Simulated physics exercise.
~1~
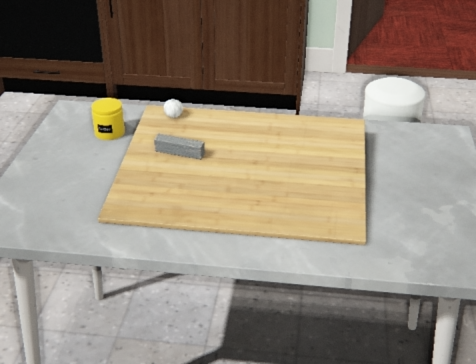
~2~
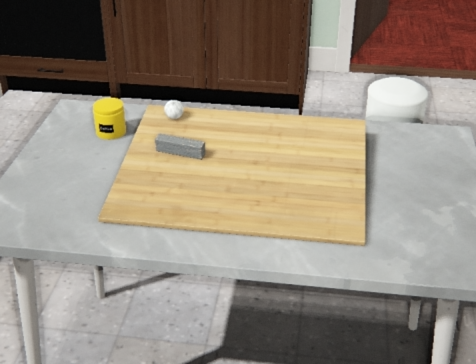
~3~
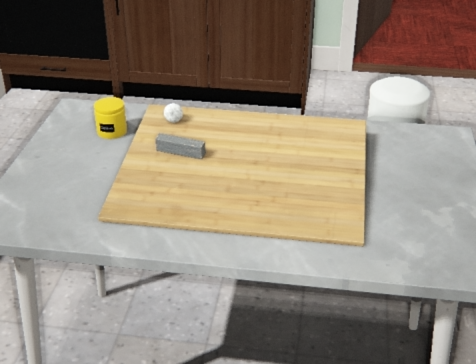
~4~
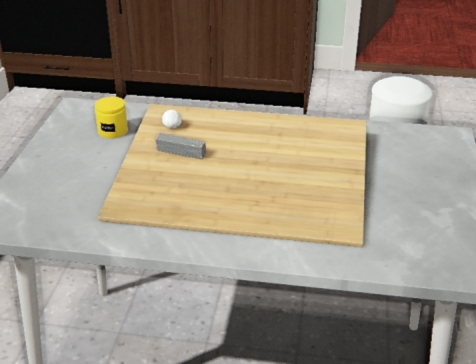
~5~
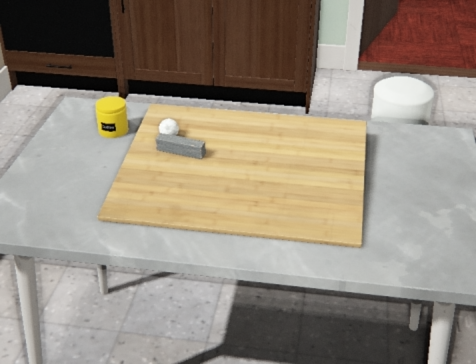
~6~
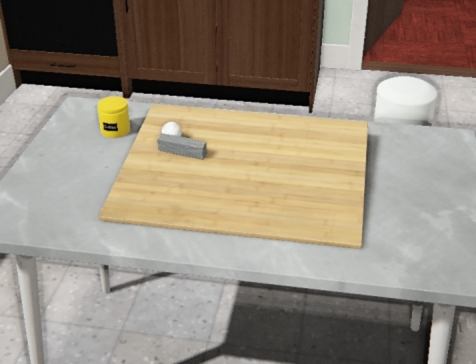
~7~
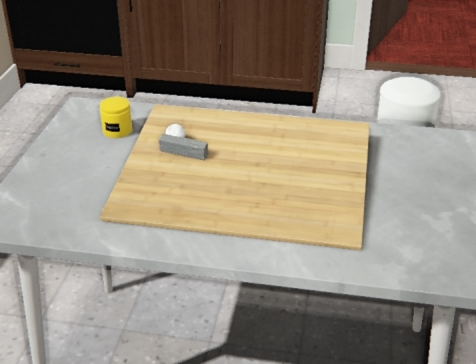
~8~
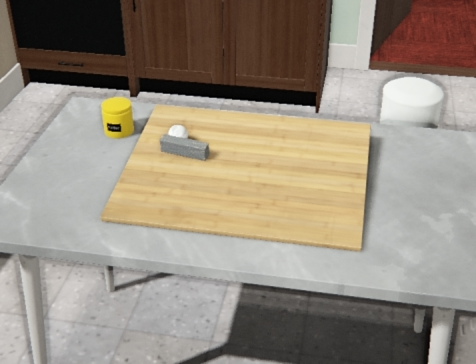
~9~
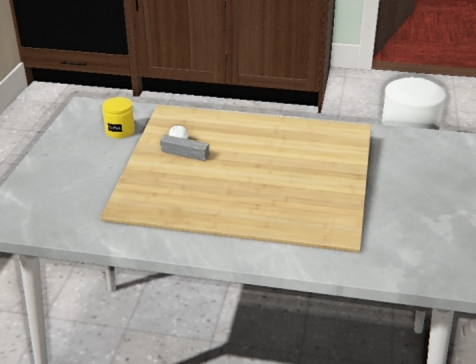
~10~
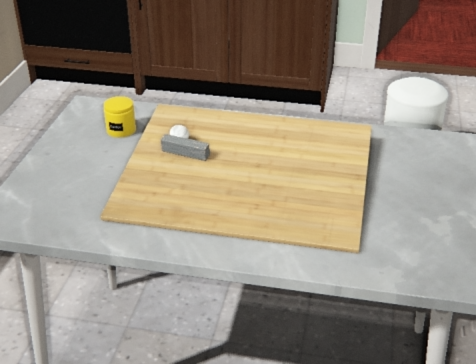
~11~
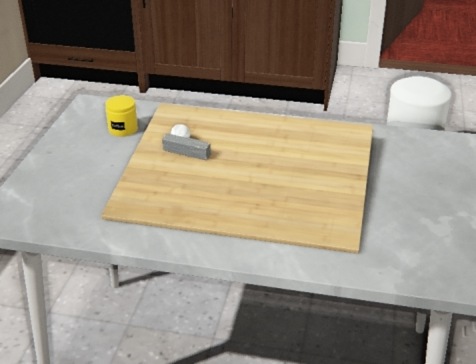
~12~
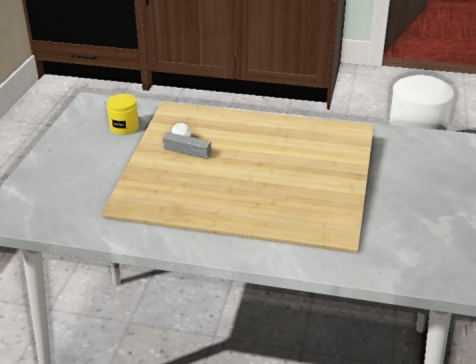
In the video, a small white ball-like object near the top left of a tilted wooden board on a gray table rolls slightly toward a gray block and comes to rest behind it, while a yellow jar beside the board stays still.
